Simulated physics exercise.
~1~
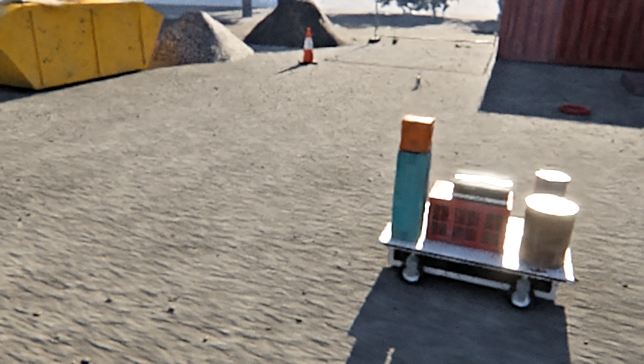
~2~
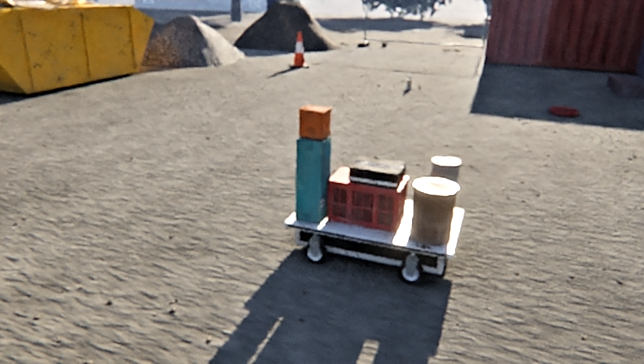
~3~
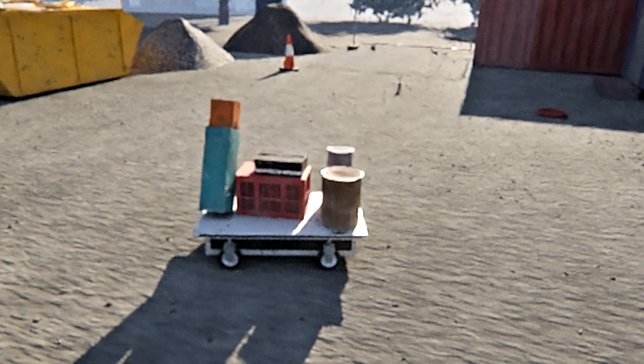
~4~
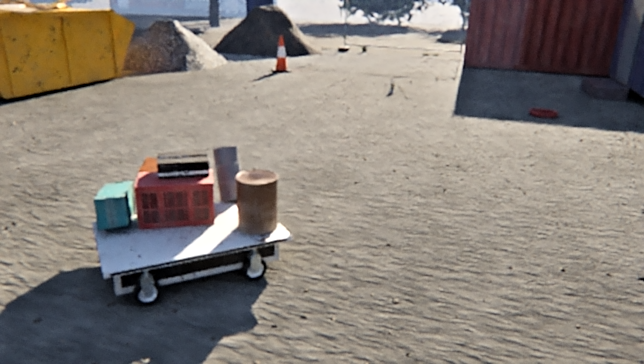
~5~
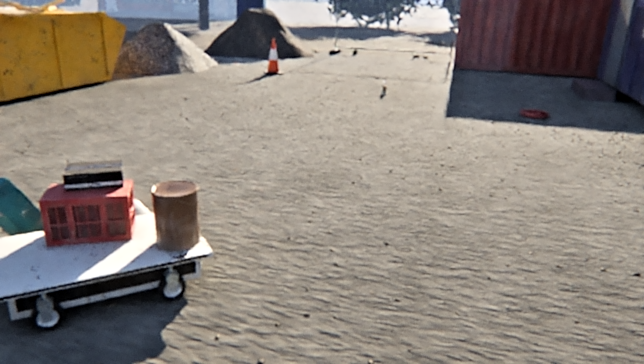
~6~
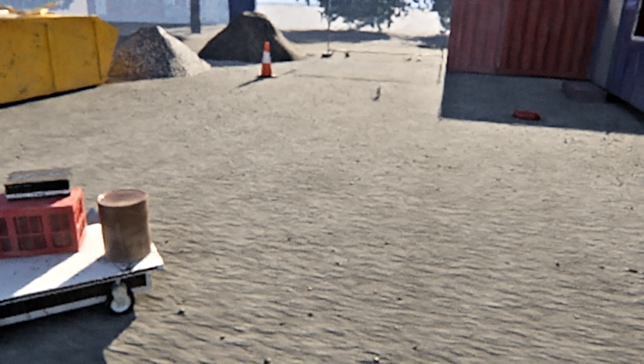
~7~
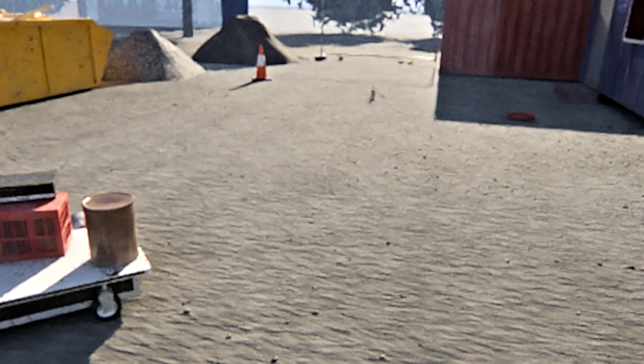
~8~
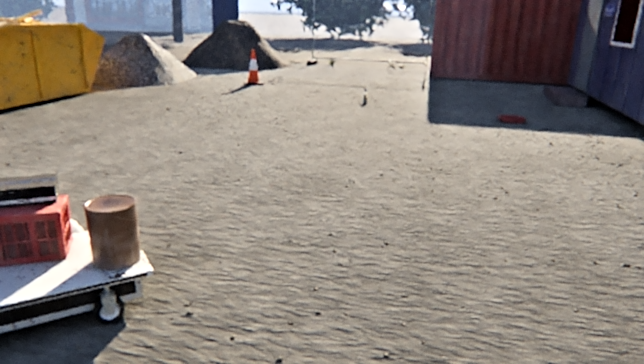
The footage shows a flat cart rolling left across sandy ground as a turquoise box with an orange block on top leans and topples, and a grey canister tips over behind a brown pail. The cart stops at the left edge, the pail upright beside a red crate topped by a black parcel.
